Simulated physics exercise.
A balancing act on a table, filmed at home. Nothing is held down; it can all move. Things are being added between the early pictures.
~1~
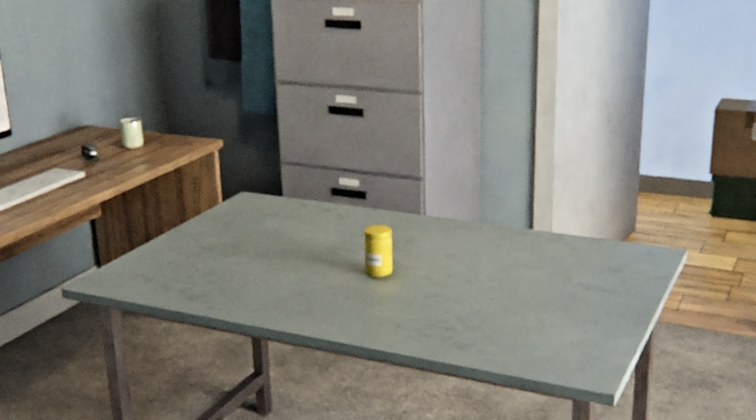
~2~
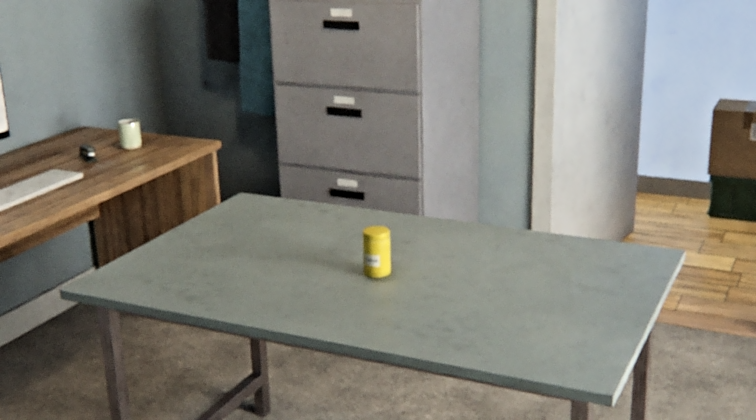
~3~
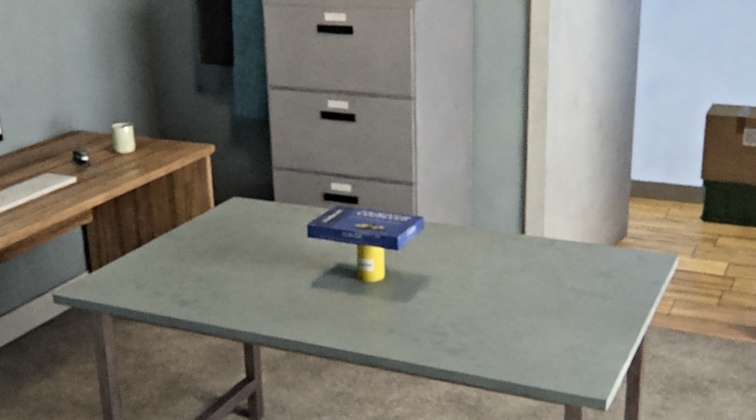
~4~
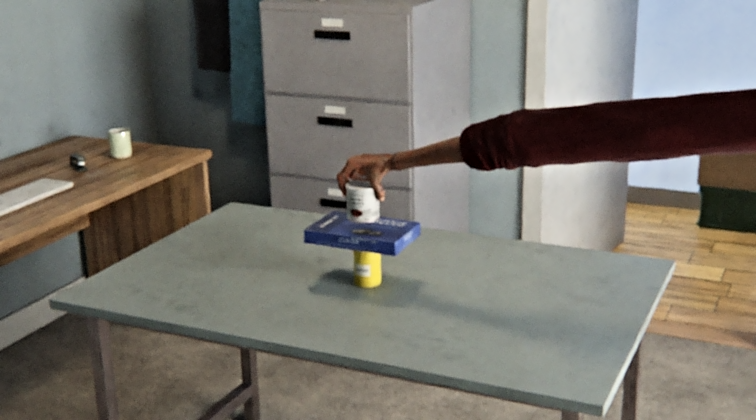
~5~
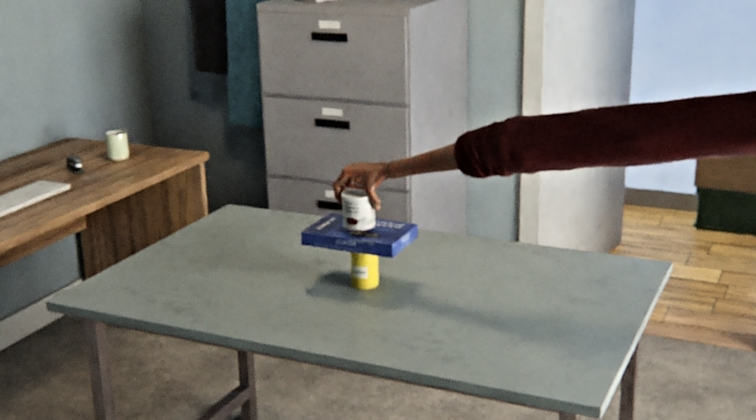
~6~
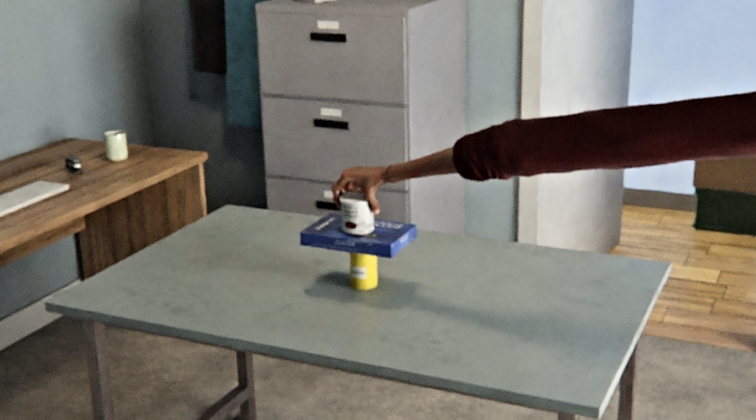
An arm in a dark red sleeve reached in from the right and lowered a white tin onto a blue packet, which had appeared flat on top of a small yellow container on the table.
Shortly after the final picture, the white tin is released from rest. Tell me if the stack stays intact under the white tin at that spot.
Yes, nice try - it stays together just fine.
Then, 0.20 s after the last picture, nothing has stirred.
Then, 0.50 s after the last picture, white tin resting near (357, 214).
At rest, all 3 in place. Seen from the same camera at the end, white tin near (357, 214). The stack keeps its balance.
